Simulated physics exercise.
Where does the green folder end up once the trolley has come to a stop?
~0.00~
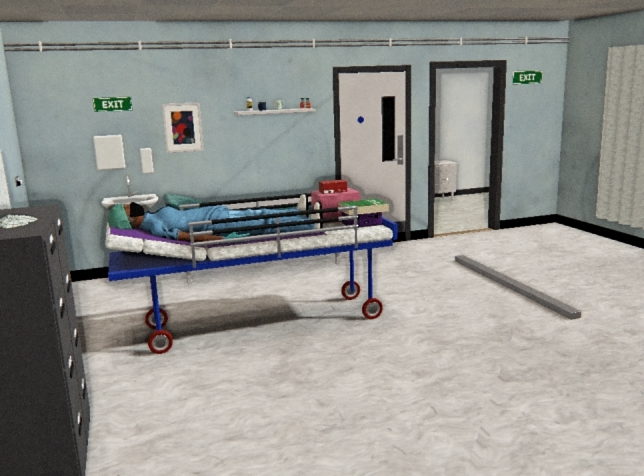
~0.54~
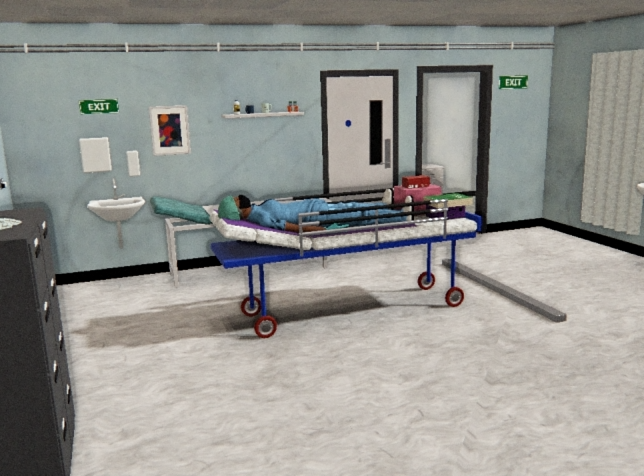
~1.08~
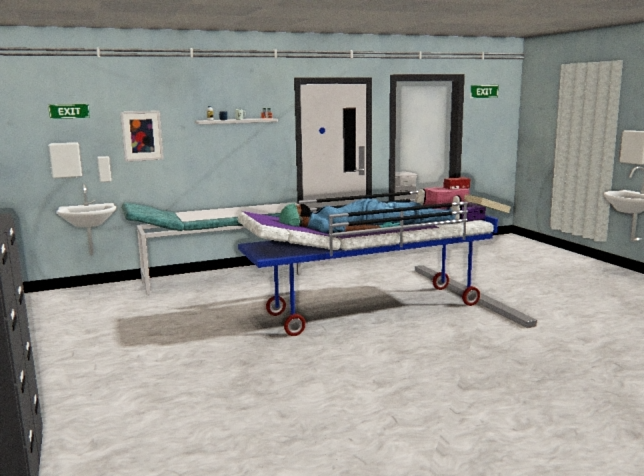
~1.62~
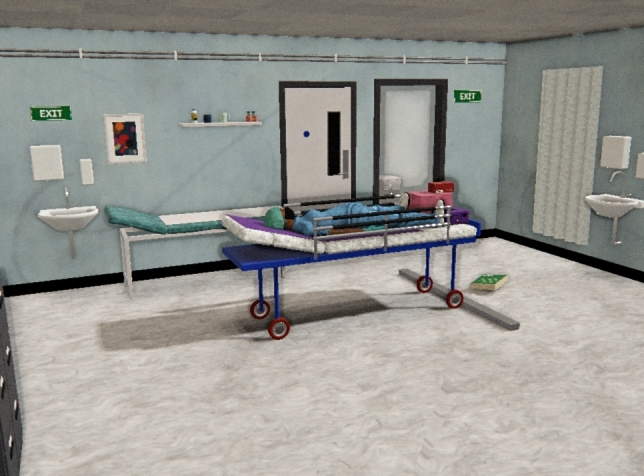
It tumbles off the trolley and ends up on the floor near the foot end, to the right.
